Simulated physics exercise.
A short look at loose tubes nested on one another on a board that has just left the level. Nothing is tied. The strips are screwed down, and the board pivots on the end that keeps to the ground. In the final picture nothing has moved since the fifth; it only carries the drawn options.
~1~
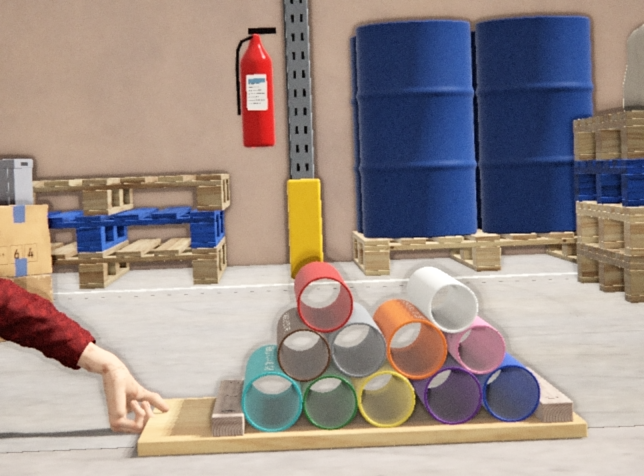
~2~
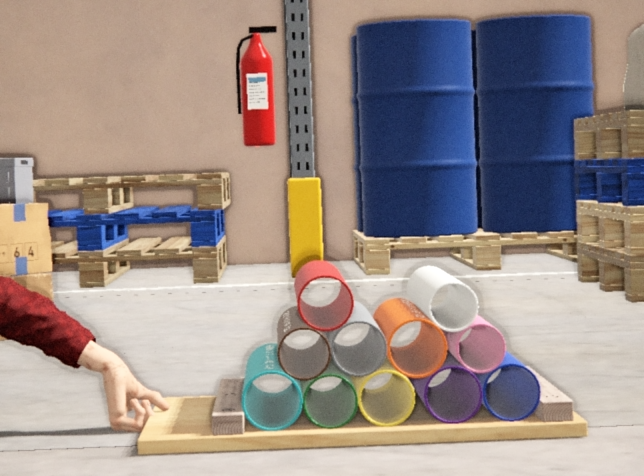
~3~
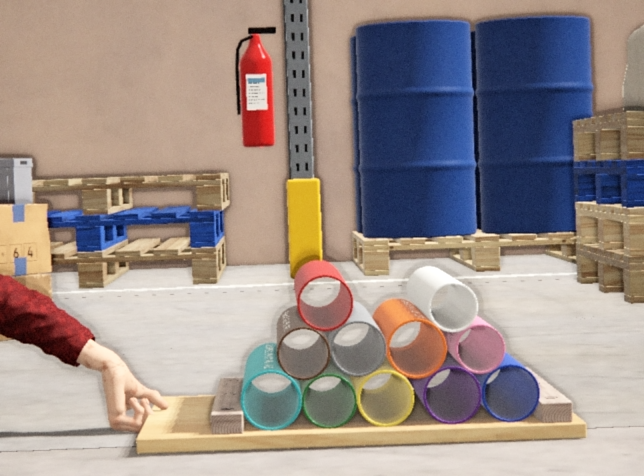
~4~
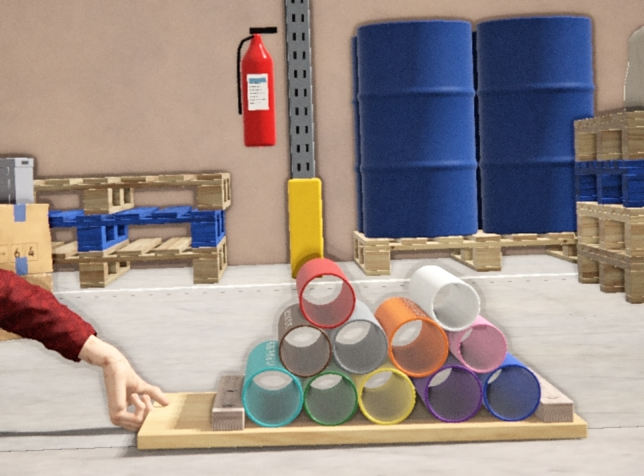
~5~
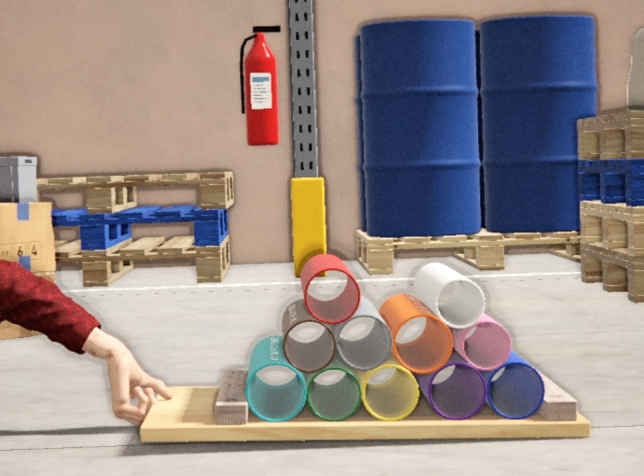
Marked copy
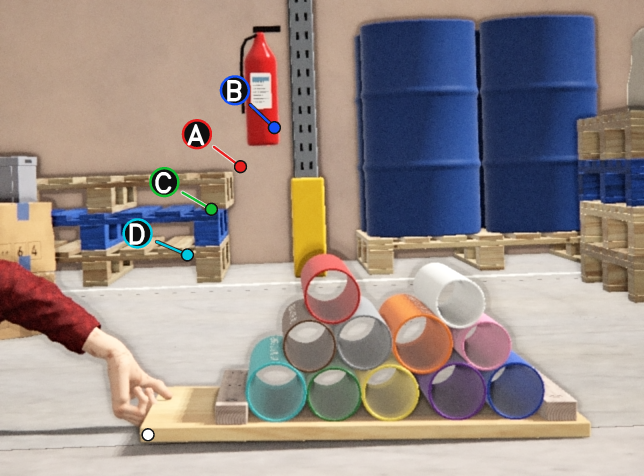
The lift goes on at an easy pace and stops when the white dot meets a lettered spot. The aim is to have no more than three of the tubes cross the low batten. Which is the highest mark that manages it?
The highest mark that will do is D.
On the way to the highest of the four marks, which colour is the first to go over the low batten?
It is the white one.
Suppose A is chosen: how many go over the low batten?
It comes to six.
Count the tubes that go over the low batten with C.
With C, six.
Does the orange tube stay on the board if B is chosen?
No.
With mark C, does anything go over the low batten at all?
Yes.
On the copy, A at (241, 167); B at (275, 128); C at (212, 209); D at (187, 255); the white dot at (148, 435).
On D. First, board at 16°.
Then, board at 25°.
Finally, board at 25°, one over the low batten (white).
By contrast, A six over the low batten; B six over the low batten; C six over the low batten.
